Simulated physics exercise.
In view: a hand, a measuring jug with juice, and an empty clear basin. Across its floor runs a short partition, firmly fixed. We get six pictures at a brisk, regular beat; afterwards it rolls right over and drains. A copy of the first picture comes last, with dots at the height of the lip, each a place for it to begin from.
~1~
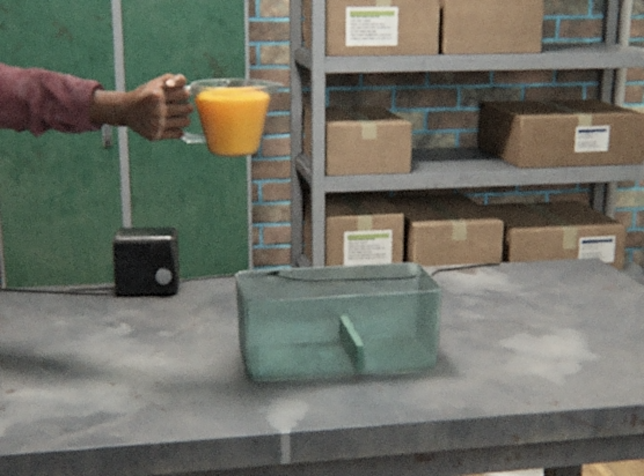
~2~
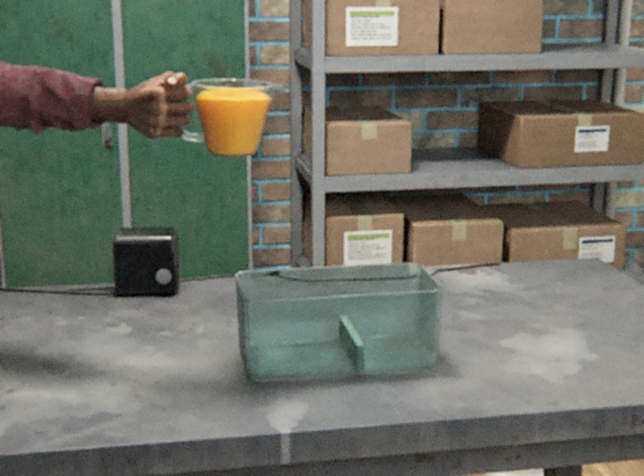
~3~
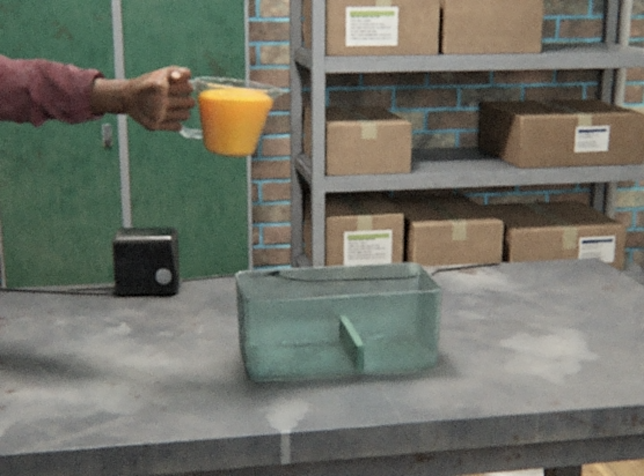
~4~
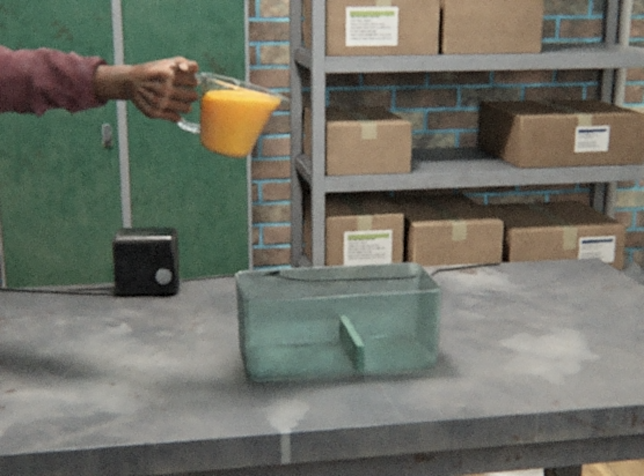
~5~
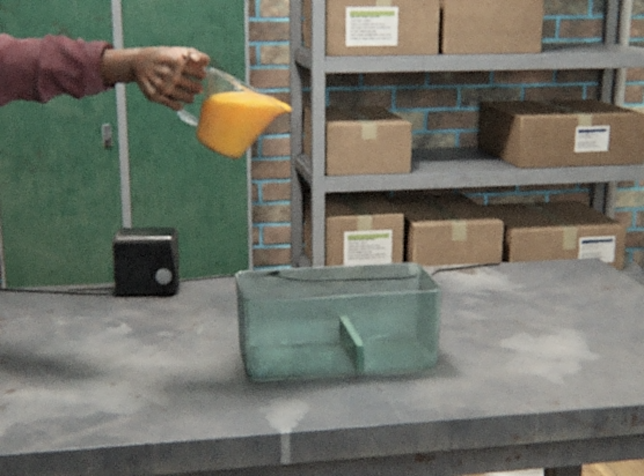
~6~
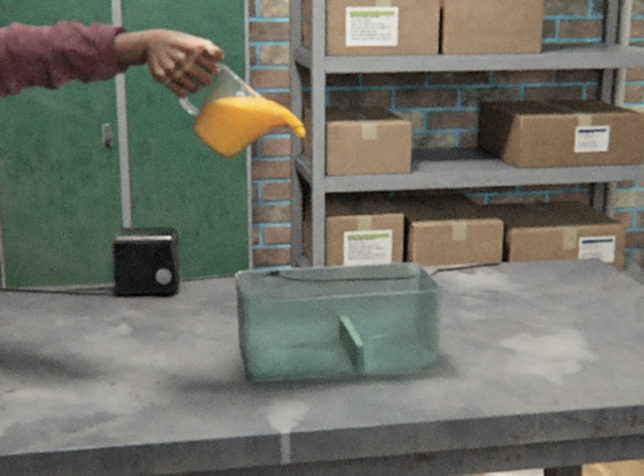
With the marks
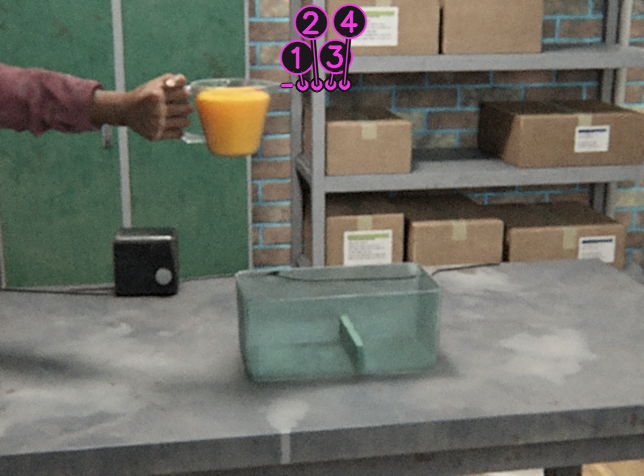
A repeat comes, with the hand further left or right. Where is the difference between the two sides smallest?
1 beats the others.
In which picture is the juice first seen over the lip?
In picture 5.
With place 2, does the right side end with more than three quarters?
No.
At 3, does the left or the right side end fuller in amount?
The right one.
On the marked copy, 1 at (302, 85); 2 at (316, 84); 3 at (330, 84); 4 at (344, 84).
Choosing 1, about 53 % ends left of the wall and 42 % right of it; 5 % is lost outside.
Choosing 2, about 34 % ends left of the wall and 62 % right of it; 4 % is lost outside.
Choosing 3, about 20 % ends left of the wall and 75 % right of it; 5 % is lost outside.
Choosing 4, about 24 % ends left of the wall and 69 % right of it; 8 % is lost outside.
